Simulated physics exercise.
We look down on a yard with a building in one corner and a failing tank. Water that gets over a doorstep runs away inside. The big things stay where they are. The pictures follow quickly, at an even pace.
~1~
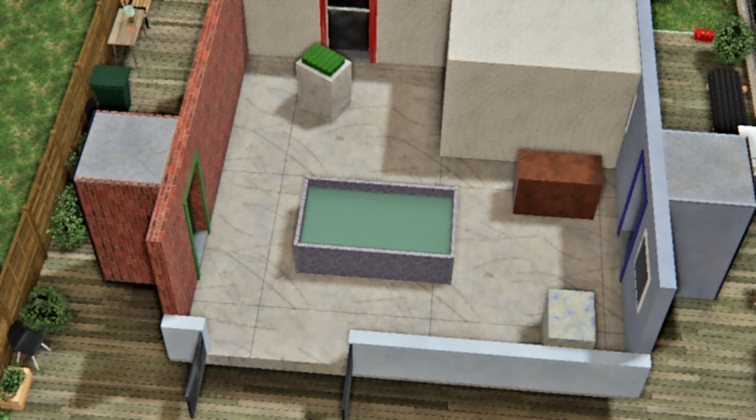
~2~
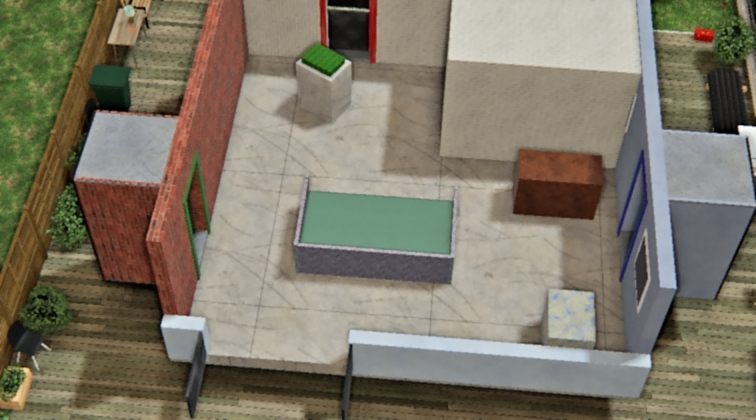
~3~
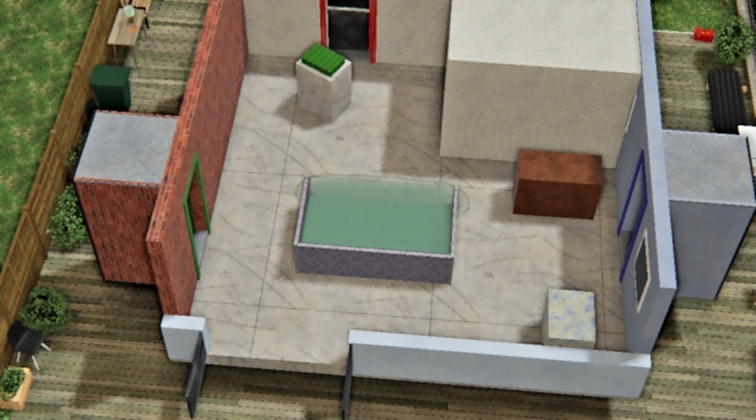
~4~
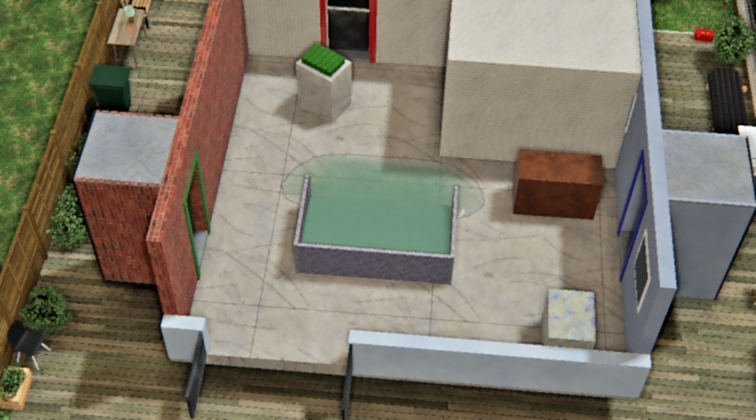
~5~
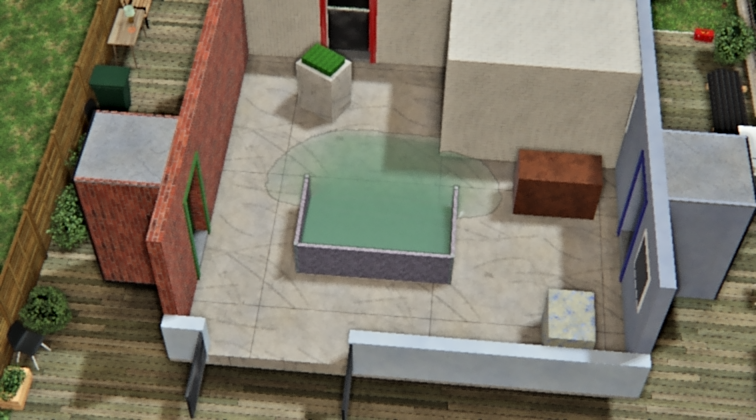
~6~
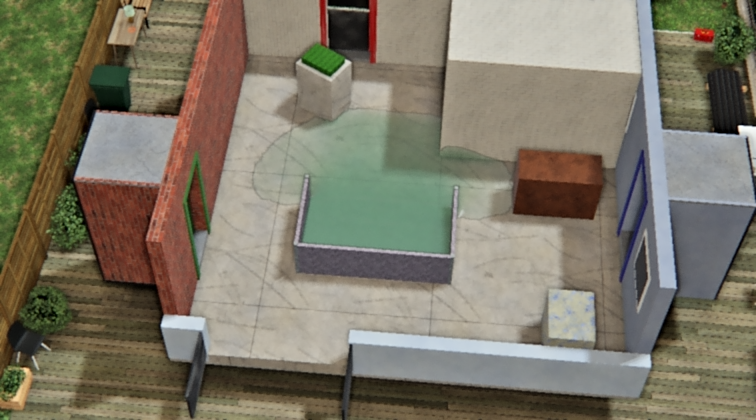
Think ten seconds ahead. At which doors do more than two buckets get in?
In the end: The green door admits no more than that; the blue door admits no more than that; the red door lets in a lot.
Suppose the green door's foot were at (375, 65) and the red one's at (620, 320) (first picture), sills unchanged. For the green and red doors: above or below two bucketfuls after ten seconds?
One by one: Green door is over; red door is under.
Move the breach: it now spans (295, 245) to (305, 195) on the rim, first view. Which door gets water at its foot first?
I say the green door.
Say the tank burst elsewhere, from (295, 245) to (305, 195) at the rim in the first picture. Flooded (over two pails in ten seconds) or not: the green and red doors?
One by one: The green one passes that mark; the red one takes less.
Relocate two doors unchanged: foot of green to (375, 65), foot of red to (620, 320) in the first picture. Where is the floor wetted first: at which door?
The door marked green.
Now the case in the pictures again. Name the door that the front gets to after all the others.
I say the one in green.
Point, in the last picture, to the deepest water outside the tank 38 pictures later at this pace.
Roughly at (185, 340).
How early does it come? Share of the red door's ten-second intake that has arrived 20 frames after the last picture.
Close to 70 %.
A moment on, water covers 40 % of the floor; the green door not reached, the blue door not reached, the red door under two buckets in.
Next, water covers 45 % of the floor; the green door not reached, the blue door not reached, the red door over two buckets in.
Then, water covers 50 % of the floor; the green door not reached, the blue door wet at the sill, nothing in, the red door far over two buckets in.
Later, water covers 85 % of the floor; the green door wet at the sill, nothing in, the blue door wet at the sill, nothing in, the red door far over two buckets in.
In the end, water covers 95 % of the floor; the green door wet at the sill, nothing in, the blue door wet at the sill, nothing in, the red door far over two buckets in.
